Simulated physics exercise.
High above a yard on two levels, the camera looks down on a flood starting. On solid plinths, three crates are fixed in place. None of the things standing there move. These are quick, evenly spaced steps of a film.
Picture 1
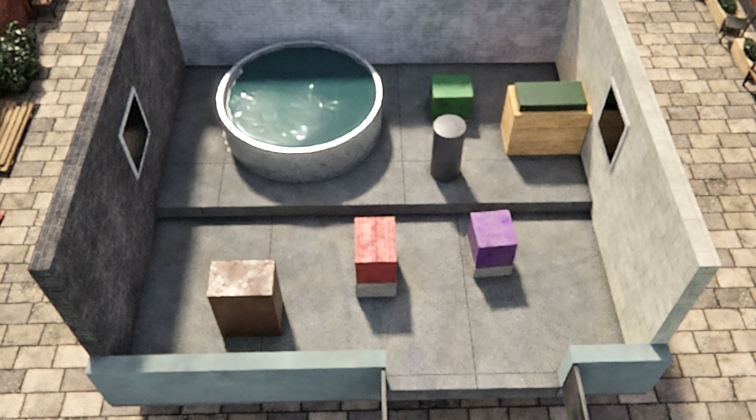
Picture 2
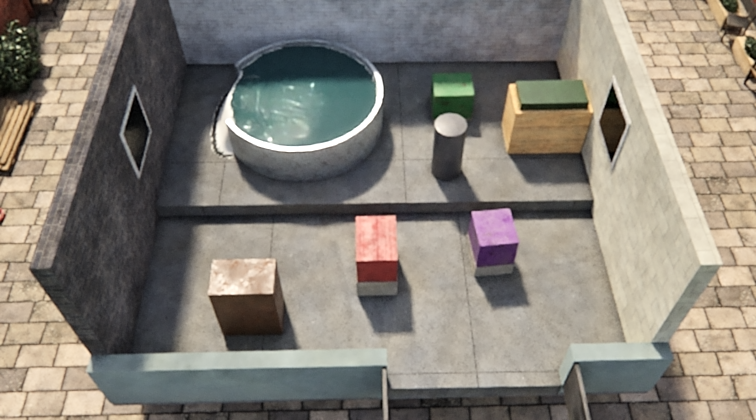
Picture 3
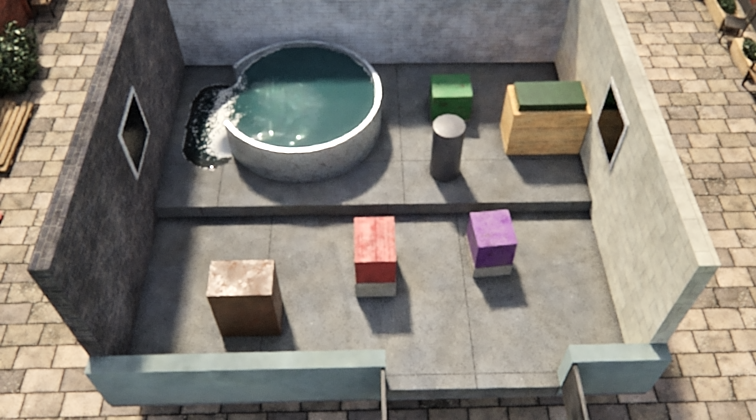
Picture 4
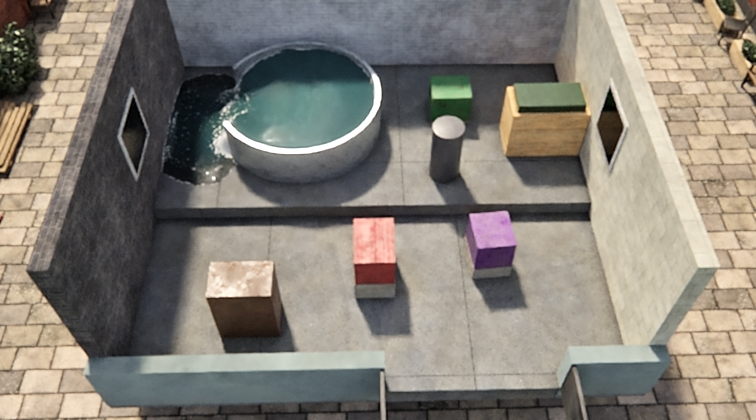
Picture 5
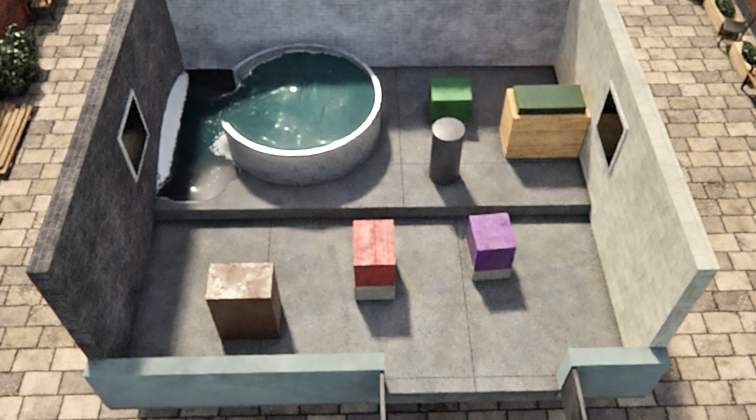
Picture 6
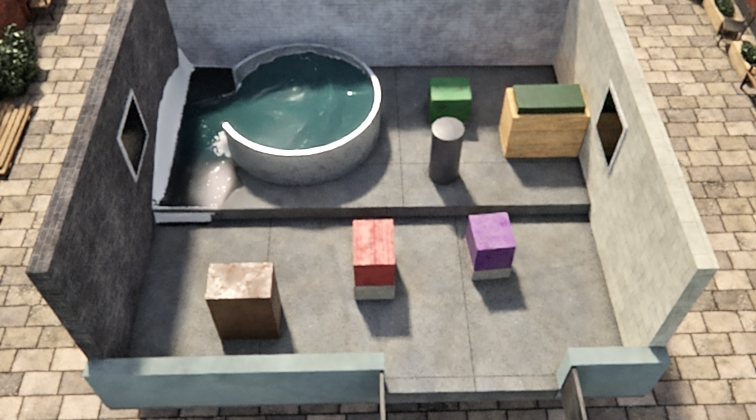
In a walled yard on two levels, water burst from the left side of a round pool, spread across the upper level to the left wall, then reached the step's edge.
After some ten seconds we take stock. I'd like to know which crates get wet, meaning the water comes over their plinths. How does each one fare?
The green crate does get wet. The red crate does not get wet. The purple crate does not get wet.
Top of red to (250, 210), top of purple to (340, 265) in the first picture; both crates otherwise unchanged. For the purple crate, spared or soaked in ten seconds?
The purple crate is untouched.
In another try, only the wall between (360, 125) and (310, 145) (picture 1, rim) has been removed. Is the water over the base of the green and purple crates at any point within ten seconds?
Note: Green one is left dry; purple one is overtopped.
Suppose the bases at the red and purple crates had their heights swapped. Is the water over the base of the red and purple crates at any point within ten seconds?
Result - red crate: Untouched; purple crate: Untouched.
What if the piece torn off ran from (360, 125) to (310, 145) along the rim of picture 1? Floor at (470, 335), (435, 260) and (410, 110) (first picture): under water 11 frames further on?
In order: Swamped, swamped, spared.
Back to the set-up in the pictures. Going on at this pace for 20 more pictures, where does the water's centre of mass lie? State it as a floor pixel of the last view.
I'd mark it close to (268, 150).
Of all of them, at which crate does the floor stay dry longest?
Last of all: The crate marked purple.
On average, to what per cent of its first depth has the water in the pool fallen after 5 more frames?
Near 72 in a hundred.
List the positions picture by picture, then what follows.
In the first picture, still water in the pool at (300, 96).
In the second picture, water pours out at (229, 116) and has run to a hidden place.
In the third picture, the front is at (214, 88), out from the gap at (227, 117).
In the fourth picture, the front is at (185, 85), out from the gap at (227, 120).
In the fifth picture, water pours out at (227, 121) and has run to (185, 72).
In the sixth picture, the front is at (154, 209), out from the gap at (227, 121).
A moment on, water covers 15 % of the floor; the green crate not reached, the red crate not reached, the purple crate not reached.
Next, water covers 30 % of the floor; the green crate not reached, the red crate not reached, the purple crate not reached.
Then, water covers 55 % of the floor; the green crate water round its plinth, the red crate water round its plinth, the purple crate not reached.
Later, water covers 75 % of the floor; the green crate water round its plinth, the red crate water round its plinth, the purple crate water round its plinth.
In the end, water covers 90 % of the floor; the green crate was topped, the red crate stayed above the water, the purple crate stayed above the water.
